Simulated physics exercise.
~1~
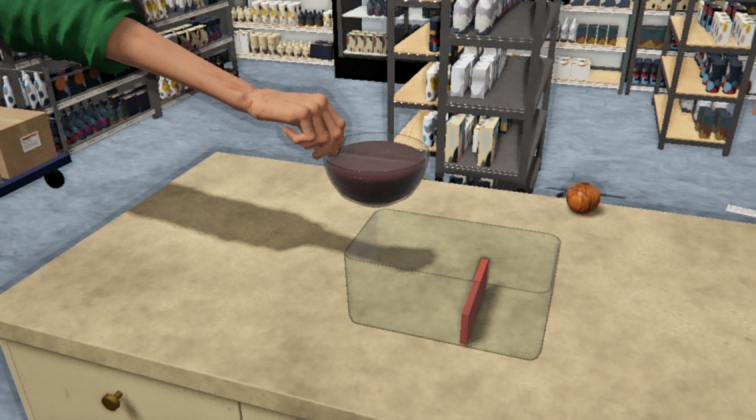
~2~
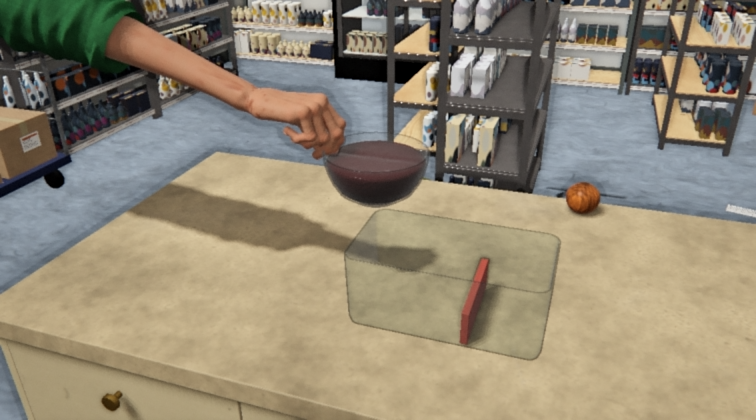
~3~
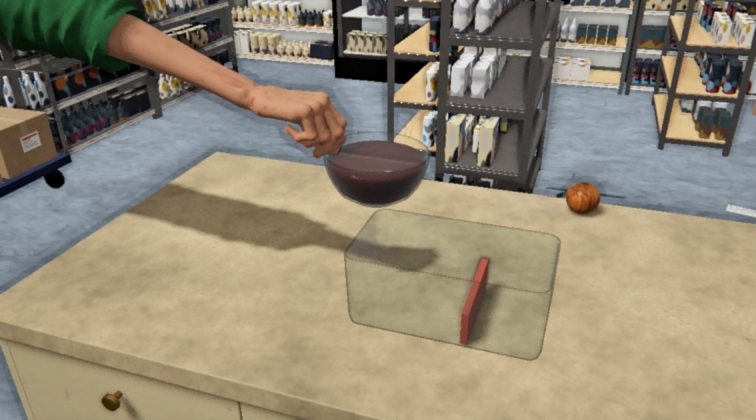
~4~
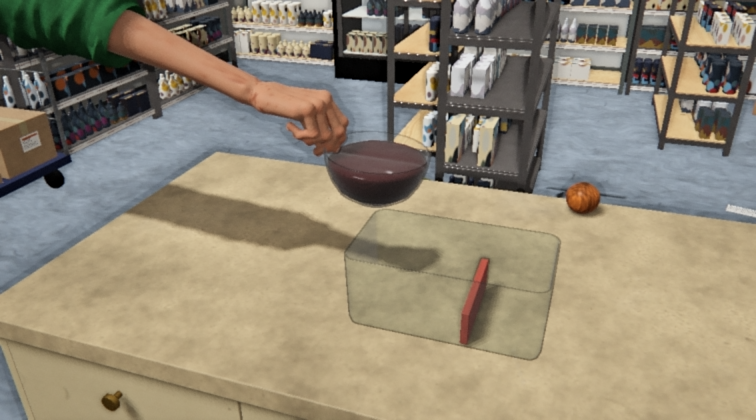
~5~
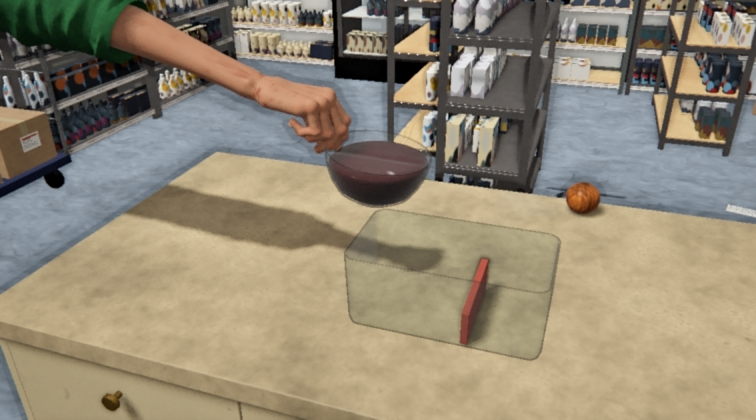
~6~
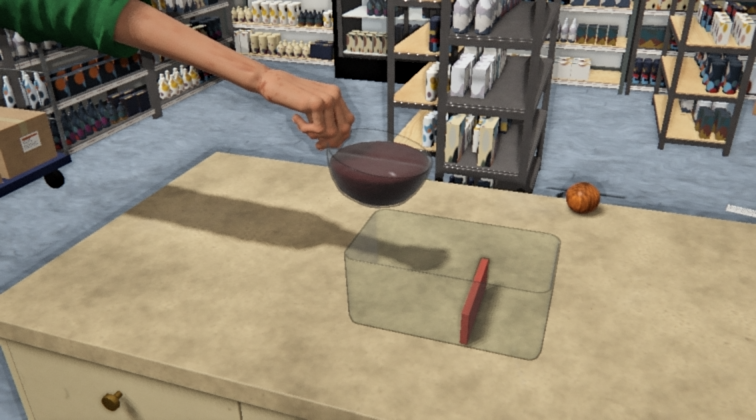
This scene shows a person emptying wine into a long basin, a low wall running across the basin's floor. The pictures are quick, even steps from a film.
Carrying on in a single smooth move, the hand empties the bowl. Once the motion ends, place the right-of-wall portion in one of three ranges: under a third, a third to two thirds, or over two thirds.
Lowest of three bands.
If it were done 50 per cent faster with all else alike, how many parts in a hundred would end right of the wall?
About 10 in a hundred.
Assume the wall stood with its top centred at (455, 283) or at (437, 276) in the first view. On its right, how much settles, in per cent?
I'd expect near 60 percent the first time and near 80 percent the next.
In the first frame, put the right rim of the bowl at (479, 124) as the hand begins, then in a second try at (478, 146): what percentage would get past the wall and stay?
Around 85 percent first, around 85 percent second.
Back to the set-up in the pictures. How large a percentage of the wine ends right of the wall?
It is close to 15 per cent.
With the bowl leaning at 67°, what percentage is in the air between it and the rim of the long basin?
Airborne fraction: Approx. 25 %.
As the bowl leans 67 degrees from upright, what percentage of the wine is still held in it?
My estimate is close to 40 percent remaining.
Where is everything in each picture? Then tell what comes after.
In the first picture, tilt 0°; pouring edge (427, 158); surface from (331, 151) to (425, 163); the long basin's rim runs from (361, 232) to (556, 264); the wall's top is at (476, 286).
In the second picture, tilt 0°; pouring edge (427, 159); surface from (331, 151) to (425, 163).
In the third picture, tilt 2°; pouring edge (428, 160); surface from (332, 151) to (426, 164).
In the fourth picture, tilt 4°; pouring edge (428, 162); surface from (333, 151) to (427, 164).
In the fifth picture, tilt 7°; pouring edge (429, 165); surface from (334, 151) to (428, 165).
In the sixth picture, tilt 11°; pouring edge (430, 169); surface from (335, 152) to (430, 165).
A moment on, the bowl is tipped part way and 39 per cent is still to pour, 25 is left of the wall and 9 right of it.
Next, the bowl is tipped right over and 0 per cent is still to pour, 81 is left of the wall and 17 right of it.
Then the bowl is tipped right over and 0 per cent is still to pour, 82 is left of the wall and 17 right of it.
Later the bowl is tipped right over and 0 per cent is still to pour, 82 is left of the wall and 17 right of it.
Finally, 82 per cent lies left of the wall, 17 right of it and 1 outside.
